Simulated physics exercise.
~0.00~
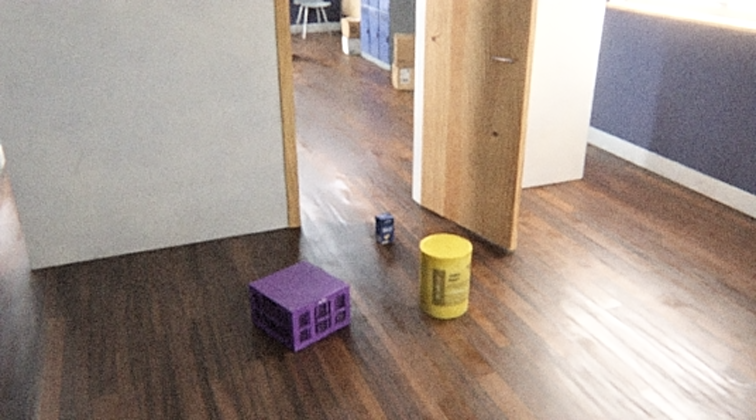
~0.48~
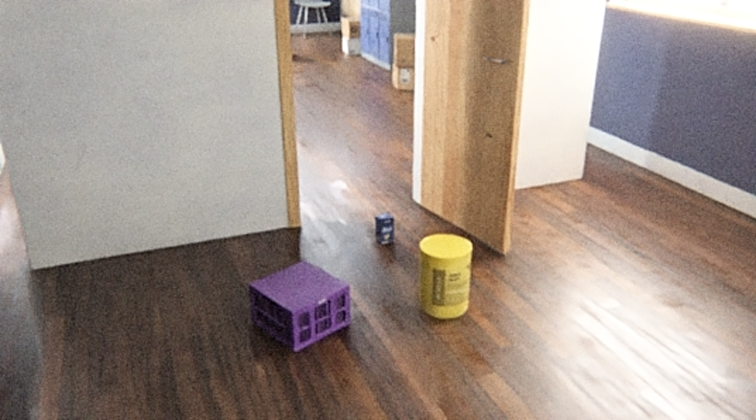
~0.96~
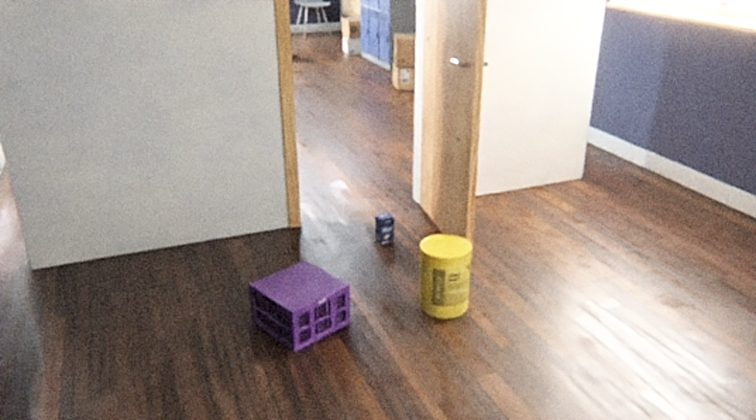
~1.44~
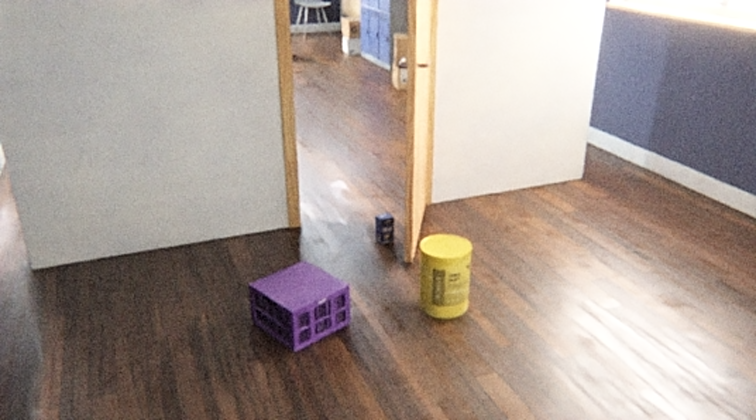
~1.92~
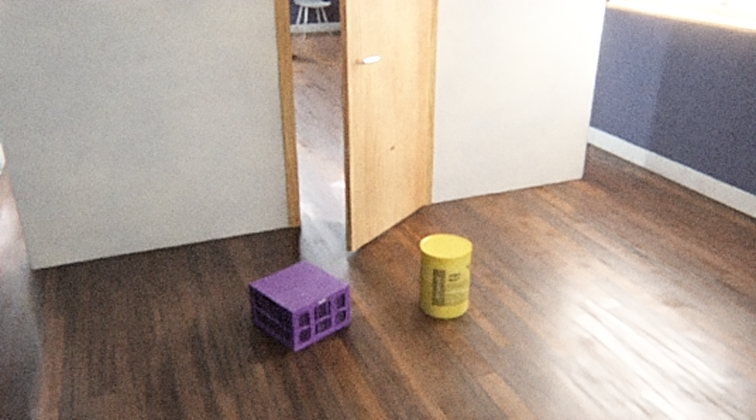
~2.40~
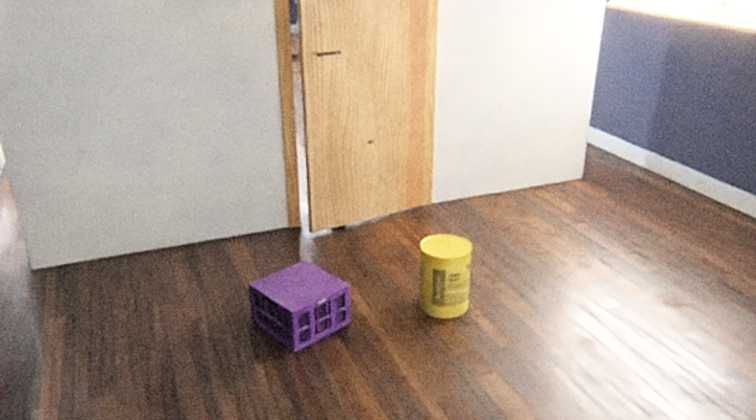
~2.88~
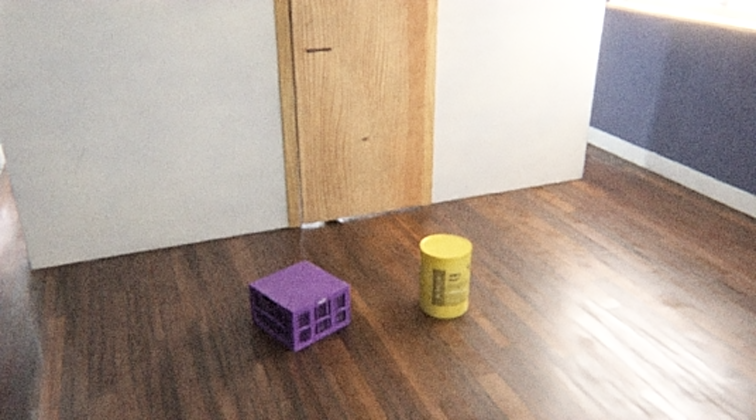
Wooden door swinging shut across a doorway, hiding a small blue carton, while a purple crate and yellow pail stay still.
